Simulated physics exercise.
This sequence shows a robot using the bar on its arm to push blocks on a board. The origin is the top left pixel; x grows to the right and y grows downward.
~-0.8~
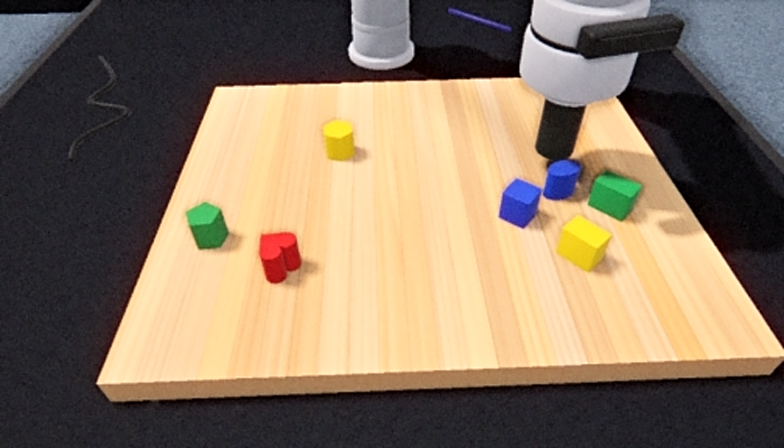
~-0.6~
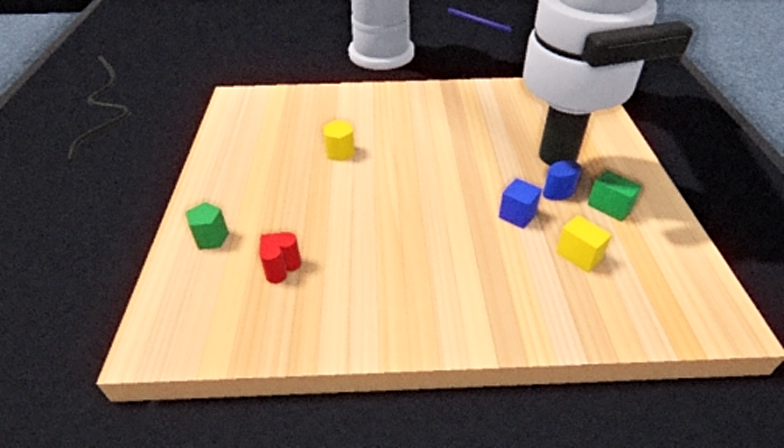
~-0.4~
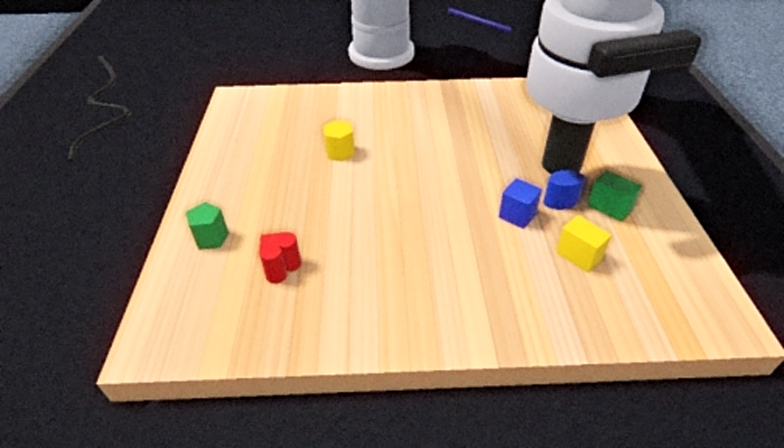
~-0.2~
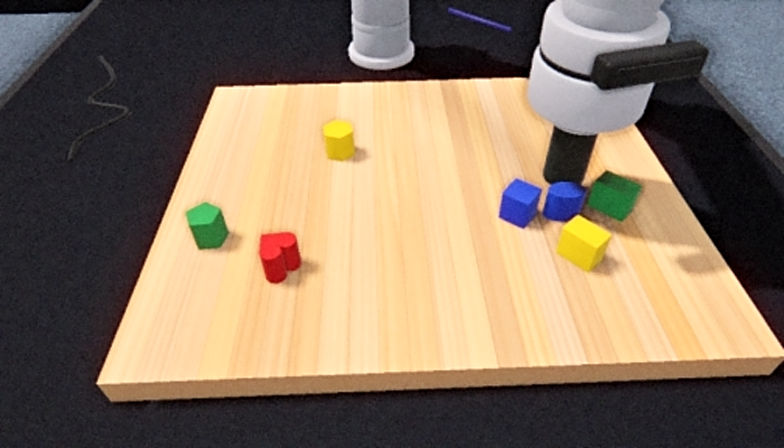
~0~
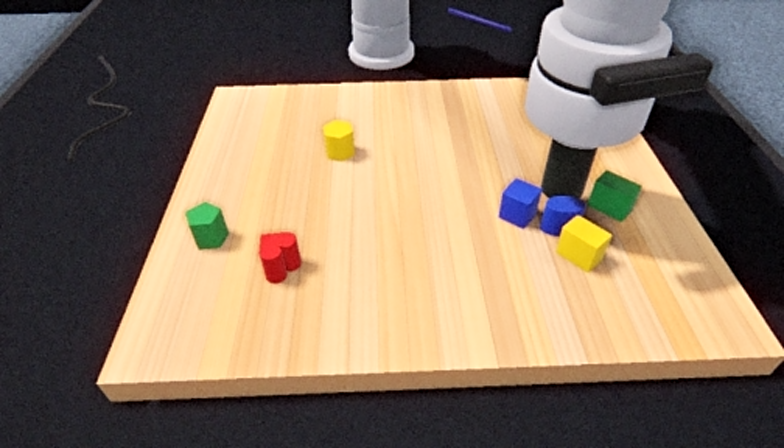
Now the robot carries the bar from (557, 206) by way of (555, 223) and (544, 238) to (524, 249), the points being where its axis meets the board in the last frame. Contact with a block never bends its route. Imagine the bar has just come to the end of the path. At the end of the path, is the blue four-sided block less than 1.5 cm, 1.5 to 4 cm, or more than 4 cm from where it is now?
Band: Under 1.5 cm.
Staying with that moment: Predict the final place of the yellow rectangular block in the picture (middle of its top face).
Expect it around (600, 253).
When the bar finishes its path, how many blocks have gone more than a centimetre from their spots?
It shifts two blocks.
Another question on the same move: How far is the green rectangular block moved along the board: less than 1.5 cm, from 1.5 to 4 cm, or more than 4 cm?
Less than 1.5 cm.
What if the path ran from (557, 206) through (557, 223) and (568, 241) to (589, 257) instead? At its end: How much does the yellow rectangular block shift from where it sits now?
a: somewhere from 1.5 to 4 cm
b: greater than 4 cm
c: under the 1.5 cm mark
Choice b: Greater than 4 cm.
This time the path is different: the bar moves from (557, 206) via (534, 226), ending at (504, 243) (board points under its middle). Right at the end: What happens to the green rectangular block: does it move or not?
At the end of the path, it will still be in place.
The first path, step by step. Halfway along, bar (555, 216); blue oval (567, 232), turned 30° anticlockwise; yellow rectangular block (599, 251).
At the end, bar (527, 234); blue four-sided block in place; blue oval (563, 245), turned 55° anticlockwise; yellow rectangular block (600, 253), turned 15° anticlockwise; green rectangular block in place.
